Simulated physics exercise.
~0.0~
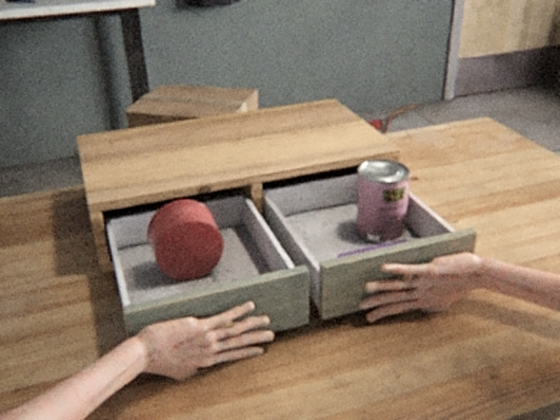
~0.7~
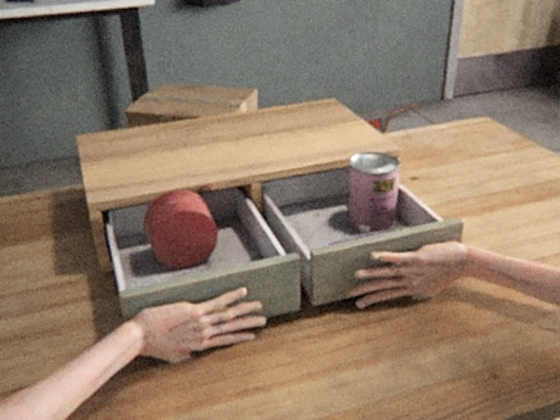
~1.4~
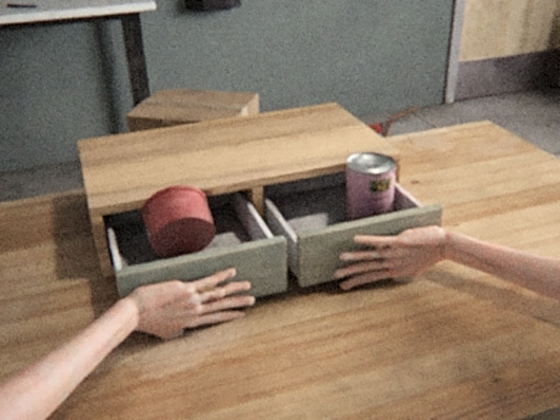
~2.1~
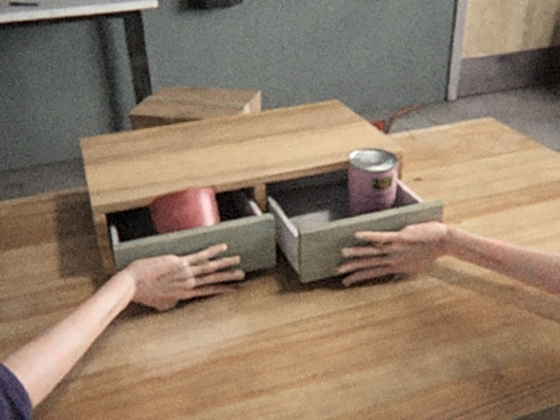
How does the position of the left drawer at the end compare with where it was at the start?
It starts pulled well out of the chest and ends pushed much further in, though it is still ajar.
